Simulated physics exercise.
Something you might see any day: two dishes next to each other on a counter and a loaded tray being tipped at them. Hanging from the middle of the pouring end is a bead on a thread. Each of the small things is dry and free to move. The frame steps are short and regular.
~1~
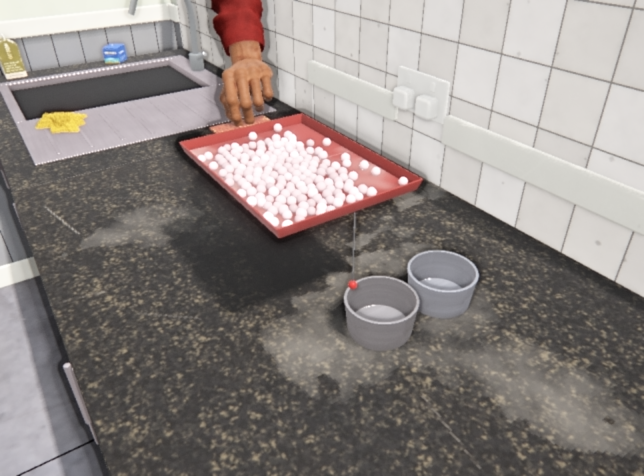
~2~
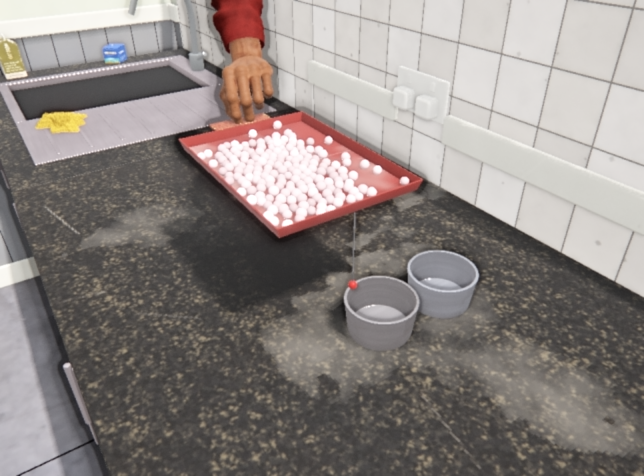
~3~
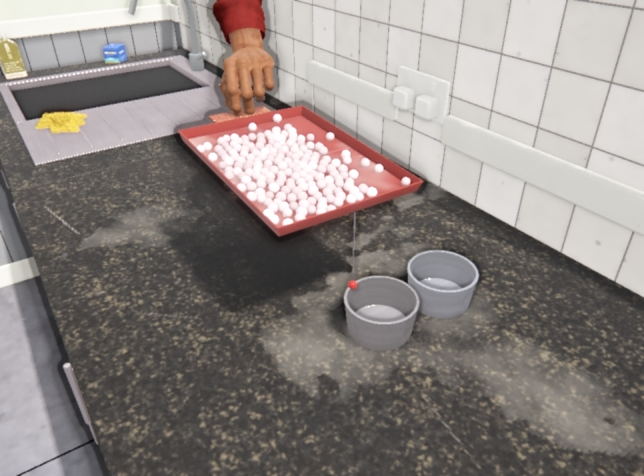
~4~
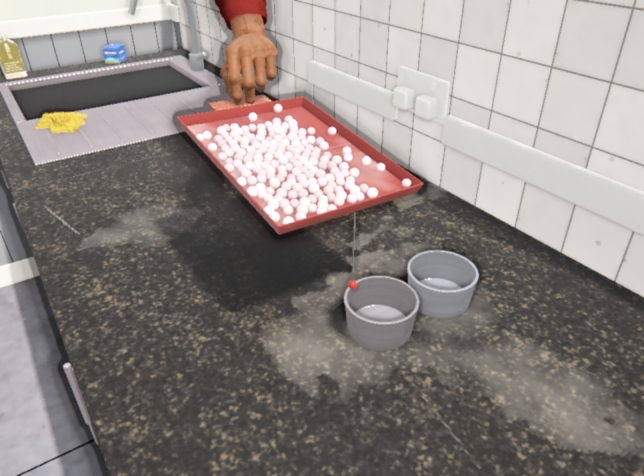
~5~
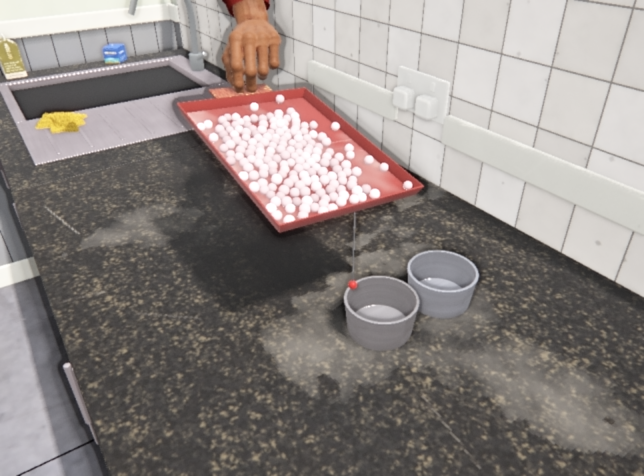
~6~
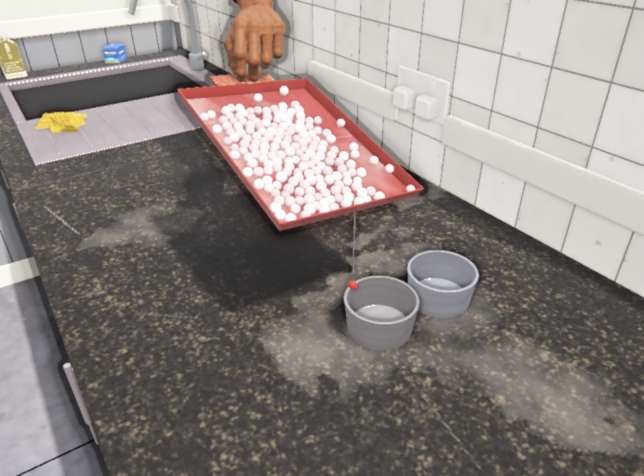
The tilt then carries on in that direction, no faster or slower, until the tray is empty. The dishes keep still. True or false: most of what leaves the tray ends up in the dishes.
True.
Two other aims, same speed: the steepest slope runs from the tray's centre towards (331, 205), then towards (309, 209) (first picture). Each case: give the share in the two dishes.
Roughly 20 percent, then 0 percent.
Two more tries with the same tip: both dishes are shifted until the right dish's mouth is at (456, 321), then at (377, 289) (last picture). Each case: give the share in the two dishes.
Near 0 % and 20 %.
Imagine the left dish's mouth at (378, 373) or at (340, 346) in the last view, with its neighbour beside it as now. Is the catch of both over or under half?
Result - try one, below the halfway mark; try two, below the halfway mark.
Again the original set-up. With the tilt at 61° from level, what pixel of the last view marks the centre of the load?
In the last view the centre sits at roughly (389, 199).
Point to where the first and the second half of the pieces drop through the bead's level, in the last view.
Early-half point (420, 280); late-half point (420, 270).
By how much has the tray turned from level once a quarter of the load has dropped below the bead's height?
Approx. 65° from level.
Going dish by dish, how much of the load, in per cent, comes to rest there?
For the left dish 30 %, for the right dish 40 %.
Soon, tray tipped steeply; about two thirds on the tray; a small part in the left dish; a small part in the right dish; a stray few outside both; about a quarter in the air.
A while on, tray tipped past a quarter turn; about a third in the left dish; about a third in the right dish; about a quarter outside both; a stray few in the air.
Towards the end, tray tipped past a quarter turn; about a third in the left dish; about a third in the right dish; about a quarter outside both.
Finally, tray tipped past a quarter turn; about a third in the left dish; about a third in the right dish; about a quarter outside both.
